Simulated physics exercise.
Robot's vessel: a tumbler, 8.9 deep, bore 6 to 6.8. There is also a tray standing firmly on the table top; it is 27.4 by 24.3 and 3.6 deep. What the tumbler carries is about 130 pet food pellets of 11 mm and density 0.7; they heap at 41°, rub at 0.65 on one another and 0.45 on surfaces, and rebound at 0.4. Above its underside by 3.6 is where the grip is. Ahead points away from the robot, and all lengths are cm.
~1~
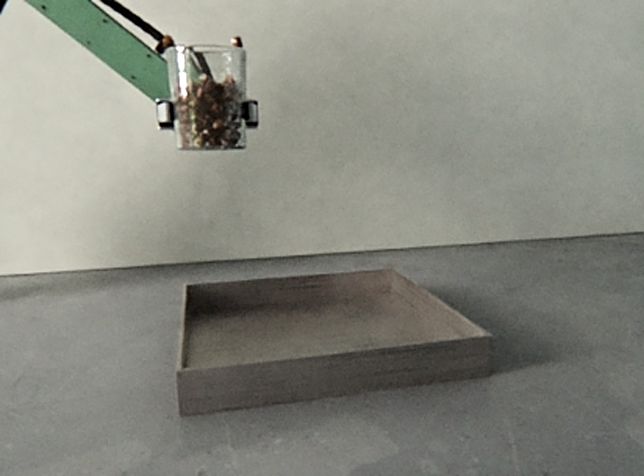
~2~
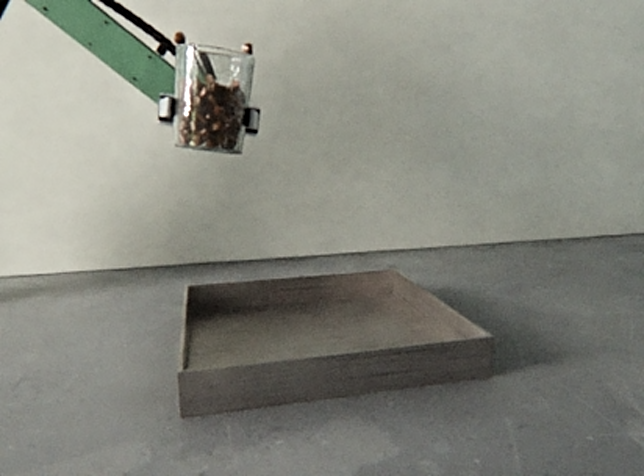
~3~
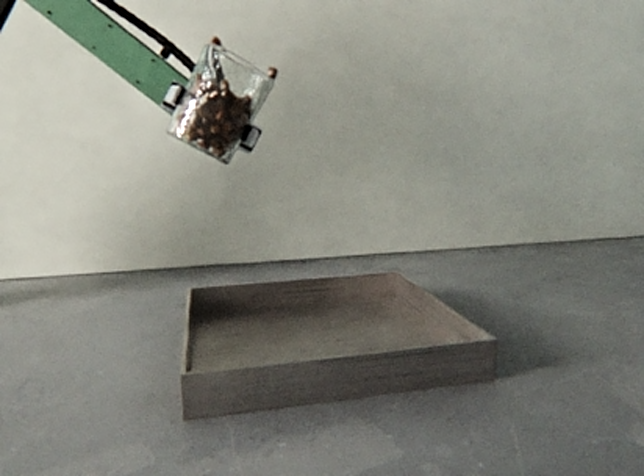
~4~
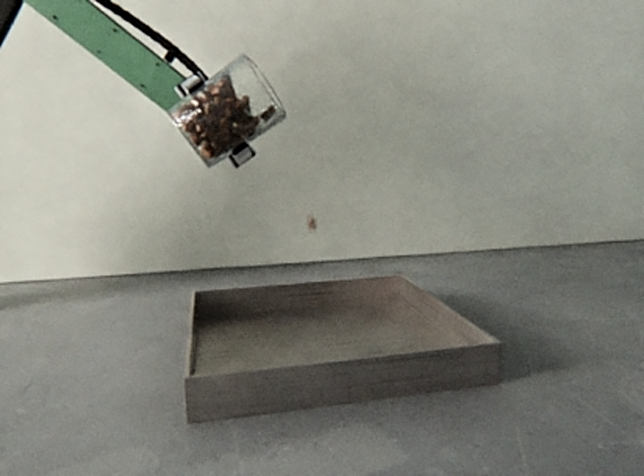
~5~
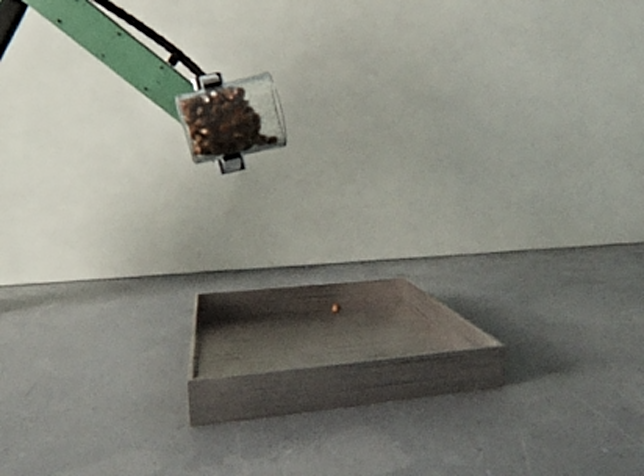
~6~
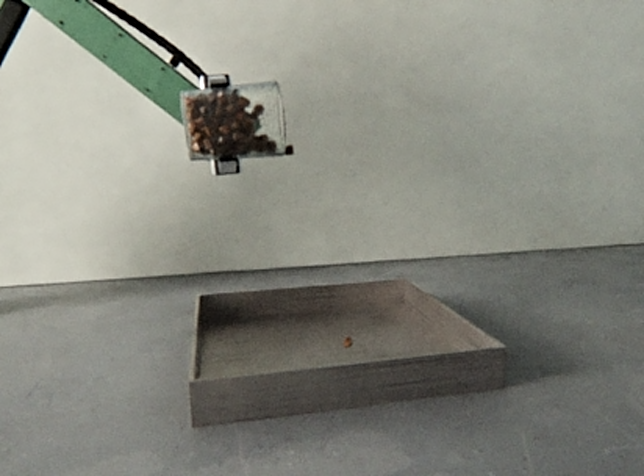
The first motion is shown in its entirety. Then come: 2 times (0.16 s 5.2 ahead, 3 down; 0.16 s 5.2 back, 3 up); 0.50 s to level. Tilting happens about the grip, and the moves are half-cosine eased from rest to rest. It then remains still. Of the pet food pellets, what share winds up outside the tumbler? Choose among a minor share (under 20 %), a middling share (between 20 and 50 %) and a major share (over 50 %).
A middling share.
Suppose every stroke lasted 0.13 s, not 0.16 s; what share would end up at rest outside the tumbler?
Roughly 50 in a hundred.
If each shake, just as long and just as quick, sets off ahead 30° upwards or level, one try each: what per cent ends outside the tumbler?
90 and 80 %.
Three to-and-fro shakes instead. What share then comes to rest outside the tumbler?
Roughly 45 in a hundred.
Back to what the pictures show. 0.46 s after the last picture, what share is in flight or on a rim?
Roughly 1 per cent.
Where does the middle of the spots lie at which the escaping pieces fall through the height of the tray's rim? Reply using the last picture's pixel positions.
Centre: Roughly (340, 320).
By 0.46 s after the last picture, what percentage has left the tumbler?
So far around 15 % is out.
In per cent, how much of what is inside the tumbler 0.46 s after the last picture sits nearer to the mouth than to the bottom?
Something like 45 percent sits in that half.
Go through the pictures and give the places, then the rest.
In the first picture, tumbler middle at (209, 103), level; upper third of the load around (209, 95), from x 170 to 240, top at y 40; 134 in the tumbler.
In the second picture, tumbler middle at (212, 104), tilted 8° forward; upper third of the load around (211, 97), from x 180 to 250, top at y 40.
In the third picture, tumbler middle at (218, 108), tilted 30° forward; upper third of the load around (212, 100), from x 180 to 275, top at y 45.
In the fourth picture, tumbler middle at (225, 115), tilted 56° forward; upper third of the load around (218, 105), from x 180 to 315, top at y 85; 133 in the tumbler, 1 in flight or on a rim.
In the fifth picture, tumbler middle at (230, 121), tilted 78° forward; upper third of the load around (218, 108), from x 185 to 335, top at y 95; 133 in the tumbler, 1 in the tray.
In the sixth picture, tumbler middle at (232, 123), tilted 86° forward; upper third of the load around (216, 110), from x 190 to 350, top at y 95; 133 in the tumbler, 1 in the tray.
Then, 0.46 s later, tilted 86° forward, highest piece 23 above the table; 111 in the tumbler, 21 in the tray, 2 in flight or on a rim.
Then, 0.91 s later, tilted 37° forward, highest piece 27 above the table; 87 in the tumbler, 47 in the tray.
Then, 1.34 s later, level, highest piece 27 above the table; 87 in the tumbler, 47 in the tray.
Then, 2.39 s later, level, highest piece 27 above the table; 87 in the tumbler, 47 in the tray.
At rest, 87 in the tumbler, 47 in the tray. That is 35 % outside the tumbler.
